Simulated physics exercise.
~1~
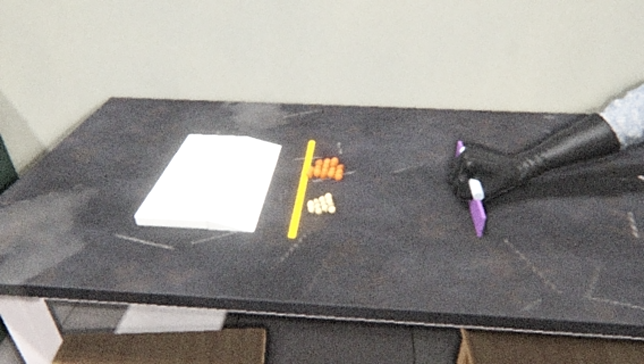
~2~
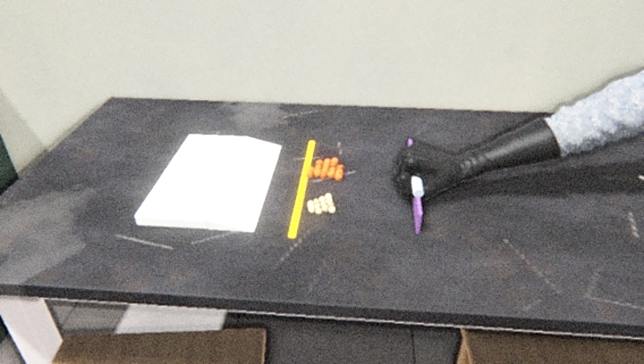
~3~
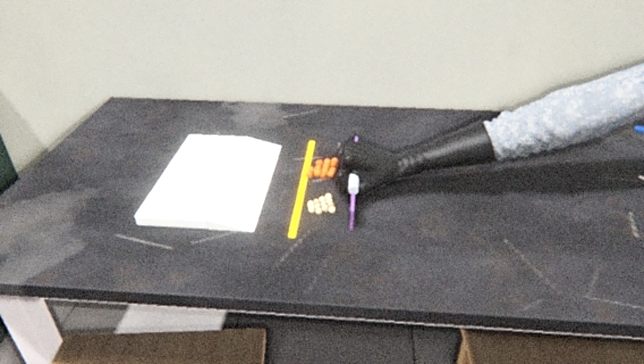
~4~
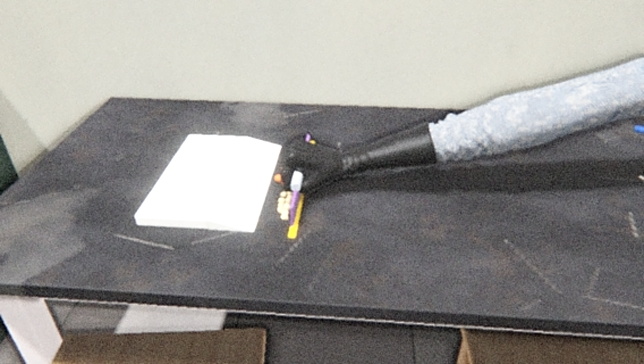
On a dark table, a gloved hand sweeps a purple scraper left, pushing small pieces toward a white wedge.
